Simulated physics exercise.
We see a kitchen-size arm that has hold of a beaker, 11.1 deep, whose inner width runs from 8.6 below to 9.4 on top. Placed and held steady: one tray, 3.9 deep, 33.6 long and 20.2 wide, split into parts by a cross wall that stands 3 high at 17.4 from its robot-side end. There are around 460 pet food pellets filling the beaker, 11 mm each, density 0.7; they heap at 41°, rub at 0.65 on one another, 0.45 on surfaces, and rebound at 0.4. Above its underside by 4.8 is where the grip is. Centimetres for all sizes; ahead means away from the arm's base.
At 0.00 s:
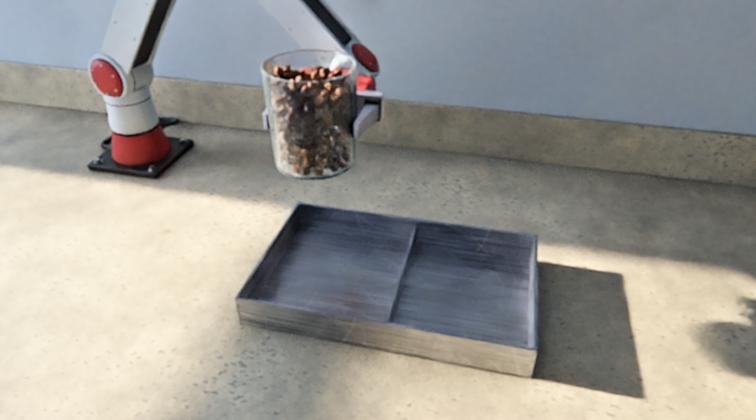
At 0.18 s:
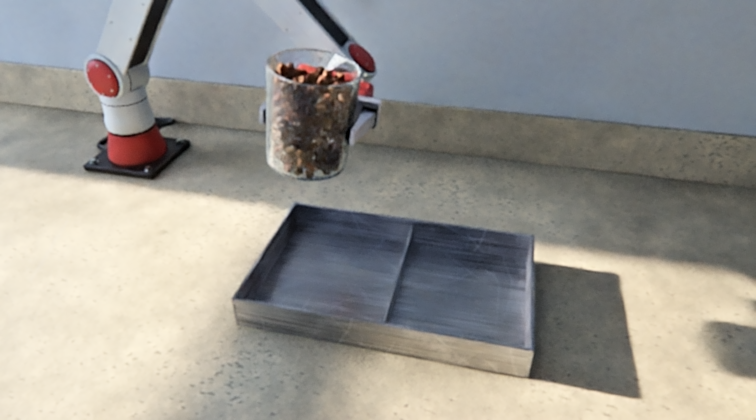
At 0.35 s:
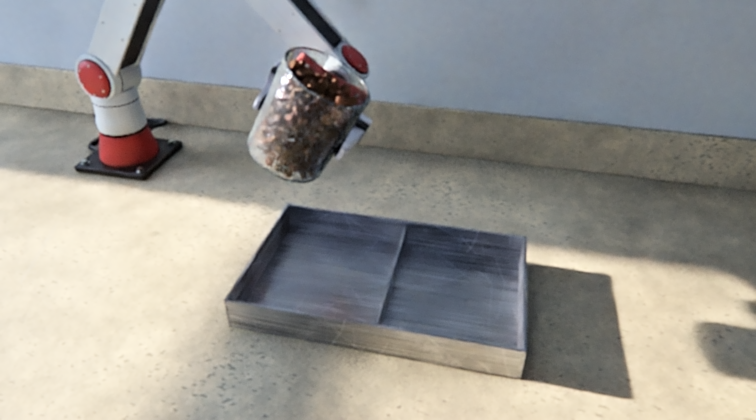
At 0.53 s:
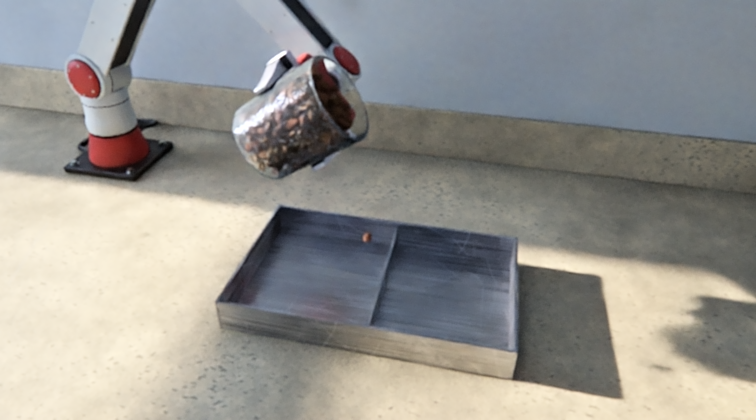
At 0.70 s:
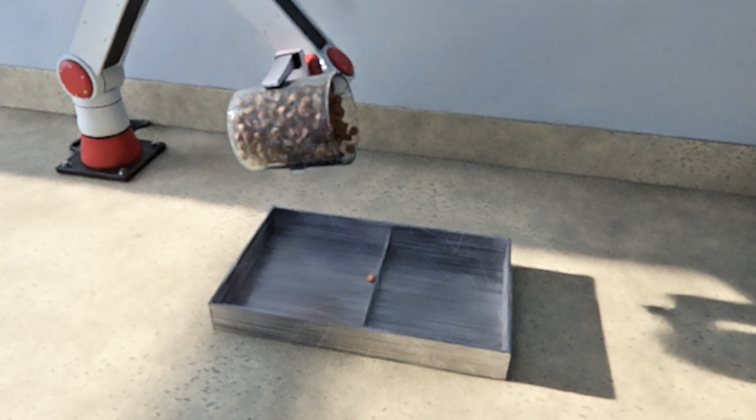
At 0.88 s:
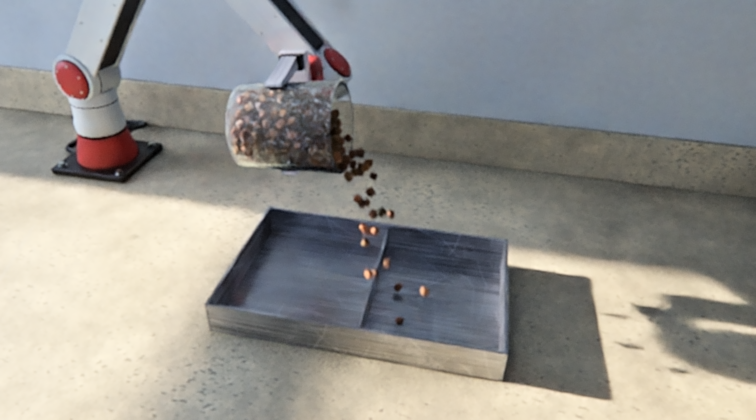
A robot arm tipped a clear beaker full of brown and reddish pellets over to the right until it lay nearly sideways, and pellets dropped into the divided gray tray below, first one, then a stream.
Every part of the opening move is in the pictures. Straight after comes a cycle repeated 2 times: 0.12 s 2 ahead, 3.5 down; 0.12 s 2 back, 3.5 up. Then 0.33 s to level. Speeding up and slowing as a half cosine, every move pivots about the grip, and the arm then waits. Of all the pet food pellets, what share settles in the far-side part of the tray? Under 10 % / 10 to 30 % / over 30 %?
10 to 30 %.
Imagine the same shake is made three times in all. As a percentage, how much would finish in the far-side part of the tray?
Probably about 20 in a hundred.
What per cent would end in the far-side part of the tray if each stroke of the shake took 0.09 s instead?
I'd expect close to 25 in a hundred.
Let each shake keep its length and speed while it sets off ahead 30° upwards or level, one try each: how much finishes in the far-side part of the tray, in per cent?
Near 65 and 50 percent respectively.
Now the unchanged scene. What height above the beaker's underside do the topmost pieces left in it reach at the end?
I'd put it at close to 10.5 centimetres.
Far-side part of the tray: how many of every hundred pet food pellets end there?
15 per cent or thereabouts.
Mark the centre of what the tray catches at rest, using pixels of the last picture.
Near pixel (413, 295).
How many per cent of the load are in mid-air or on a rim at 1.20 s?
I'd put it near 3 per cent.
After 1.20 s, tilted 84° forward, highest piece 23 above the table; 393 in the beaker, 45 in the far-side part, 5 in the robot-side part, 15 in flight or on a rim.
After 1.53 s, tilted 41° forward, highest piece 27 above the table; 373 in the beaker, 67 in the far-side part, 15 in the robot-side part, 3 in flight or on a rim.
After 1.89 s, level, highest piece 28 above the table; 373 in the beaker, 72 in the far-side part, 13 in the robot-side part.
After 2.94 s, level, highest piece 28 above the table; 373 in the beaker, 72 in the far-side part, 13 in the robot-side part.
In the end, 373 in the beaker, 72 in the far-side part, 13 in the robot-side part. That is 16 % in the far-side part of the tray.
